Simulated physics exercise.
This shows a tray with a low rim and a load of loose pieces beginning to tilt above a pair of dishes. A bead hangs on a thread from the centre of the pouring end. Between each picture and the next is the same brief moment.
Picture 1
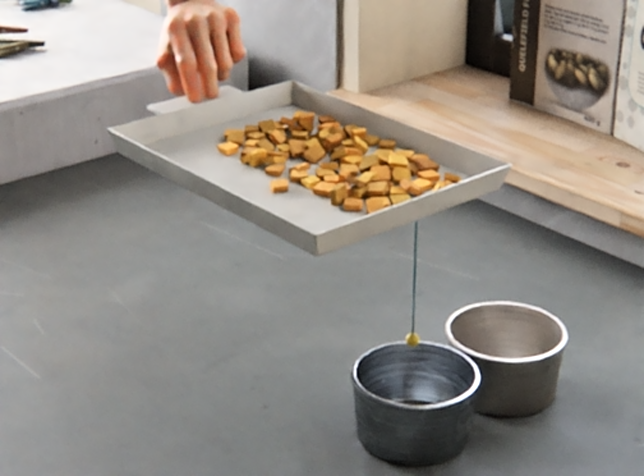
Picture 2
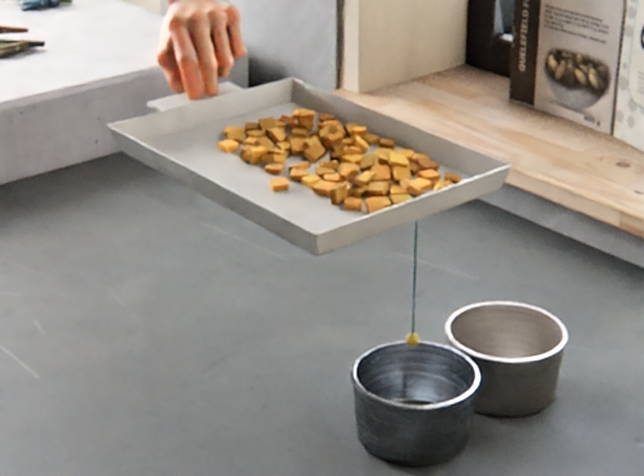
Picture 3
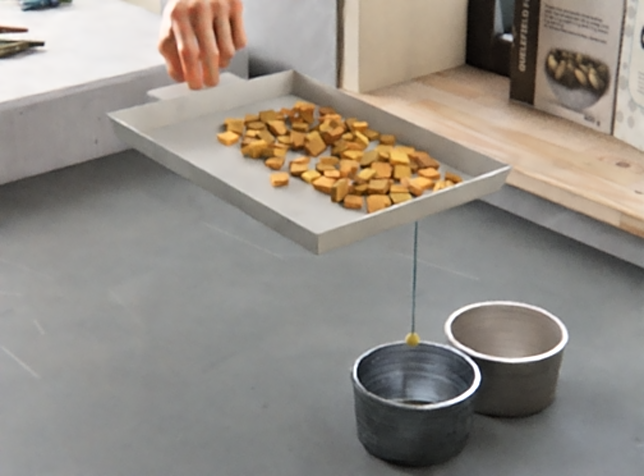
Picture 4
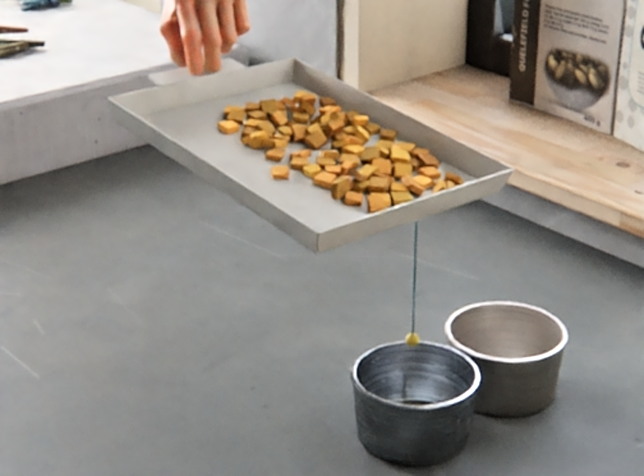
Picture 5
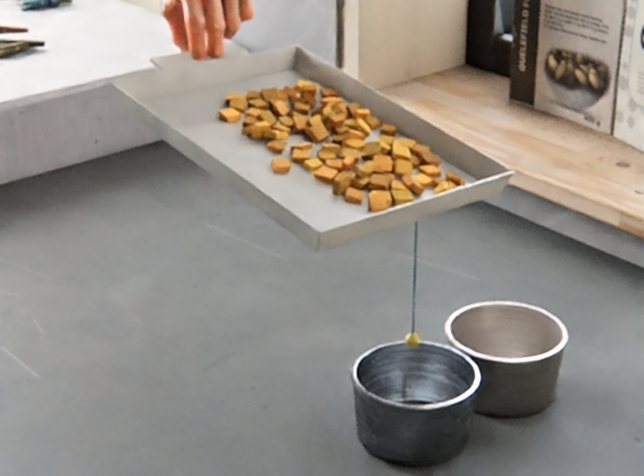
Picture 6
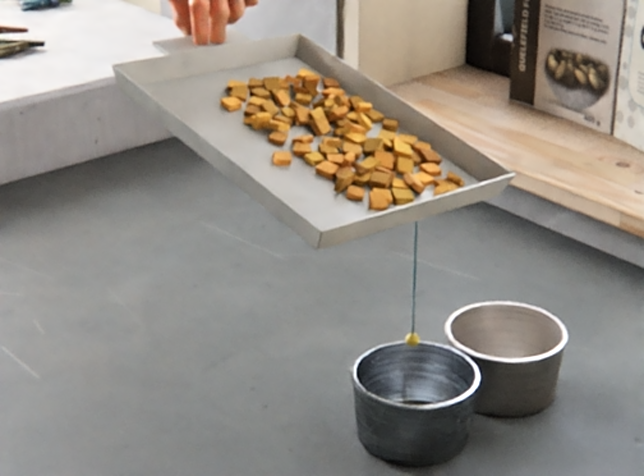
On a grey surface, a hand gradually raised the far end of a shallow tray of small golden-brown pieces, tilting it slightly above two round metal dishes while a yellow bead hung beneath on a thread.
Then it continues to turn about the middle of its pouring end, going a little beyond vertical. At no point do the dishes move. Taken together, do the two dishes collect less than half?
No, they get the bigger share.
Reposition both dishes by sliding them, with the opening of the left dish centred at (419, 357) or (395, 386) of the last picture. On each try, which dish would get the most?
So: The one further right first, and the one further right second.
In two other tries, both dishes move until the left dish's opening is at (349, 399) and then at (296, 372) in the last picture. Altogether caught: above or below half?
At place one the minor share; at place two the minor share.
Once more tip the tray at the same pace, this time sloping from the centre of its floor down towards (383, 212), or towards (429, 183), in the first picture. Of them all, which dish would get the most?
Note: Place 1, the dish at the left; place 2, the dish at the right.
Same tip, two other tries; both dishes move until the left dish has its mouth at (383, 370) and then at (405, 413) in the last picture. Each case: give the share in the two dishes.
Around 60 and then 60 per cent.
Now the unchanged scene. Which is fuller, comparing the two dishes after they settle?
In the end, the right-side dish gets more.
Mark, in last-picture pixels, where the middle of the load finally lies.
(506, 381).
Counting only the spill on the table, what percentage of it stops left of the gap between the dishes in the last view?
Looks like close to 0 per cent of it.
Soon, tray tipped steeply; all on the tray.
A while on, tray tipped right over; a small part on the tray; a stray few in the left dish; about half in the right dish; a stray few outside both; about a quarter in the air.
Towards the end, tray tipped past a quarter turn; a small part in the left dish; most in the right dish; a small part outside both.
Finally, tray tipped past a quarter turn; a small part in the left dish; most in the right dish; a small part outside both.
